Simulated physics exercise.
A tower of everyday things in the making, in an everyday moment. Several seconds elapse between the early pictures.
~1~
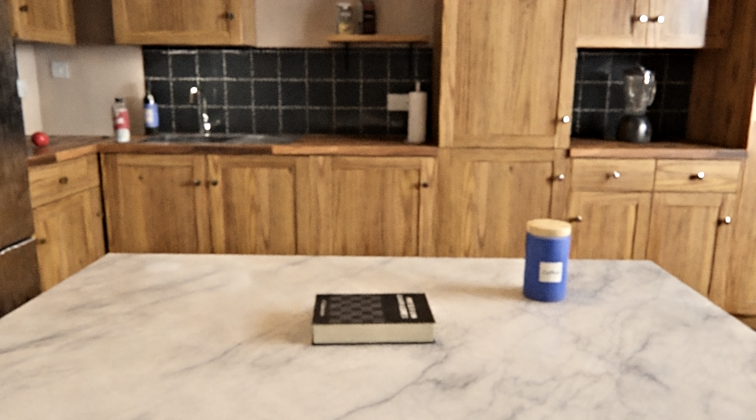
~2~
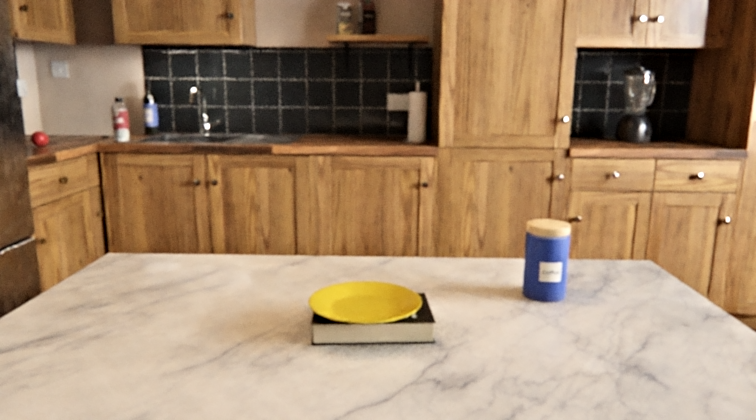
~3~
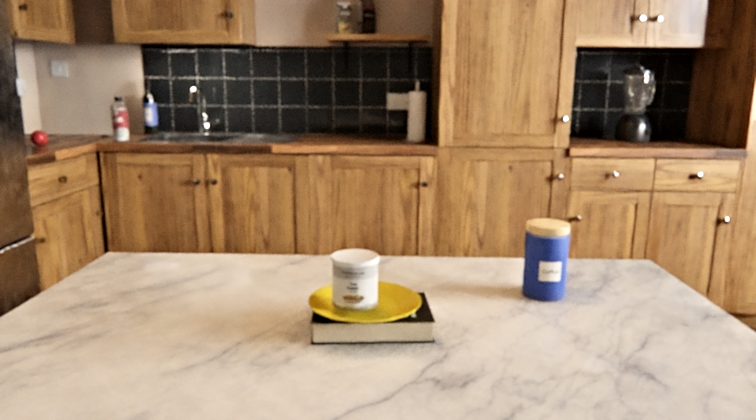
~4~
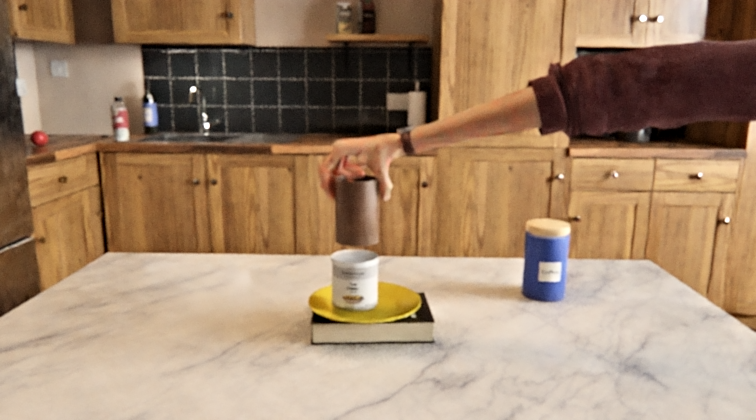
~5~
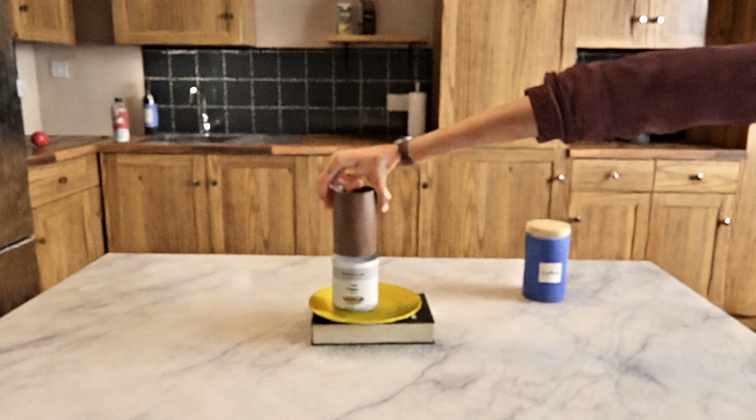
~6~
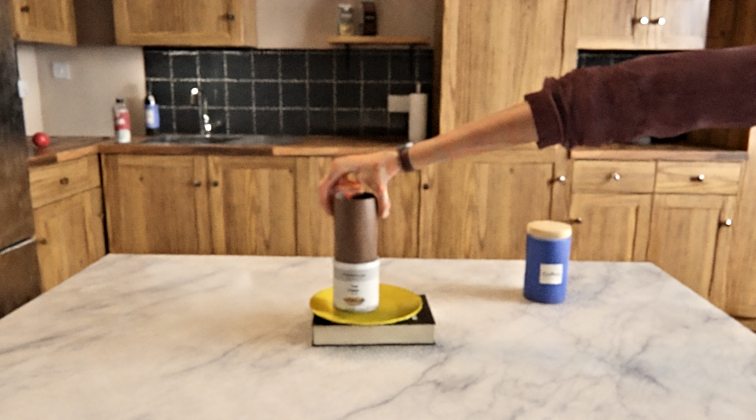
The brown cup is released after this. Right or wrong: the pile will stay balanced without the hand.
Right.
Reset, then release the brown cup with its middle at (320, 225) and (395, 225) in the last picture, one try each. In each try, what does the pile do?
With the first placement the pile tips over, with the second it tips over.
Then, 0.80 s past the last view, nothing moves.
Then, 1.70 s past the last view, brown cup resting near (356, 227).
Then, 2.60 s past the last view, brown cup resting near (356, 228).
Finally, all 5 still in place. Final places as the last picture's camera would see them, brown cup near (356, 227). The pile keeps its balance.
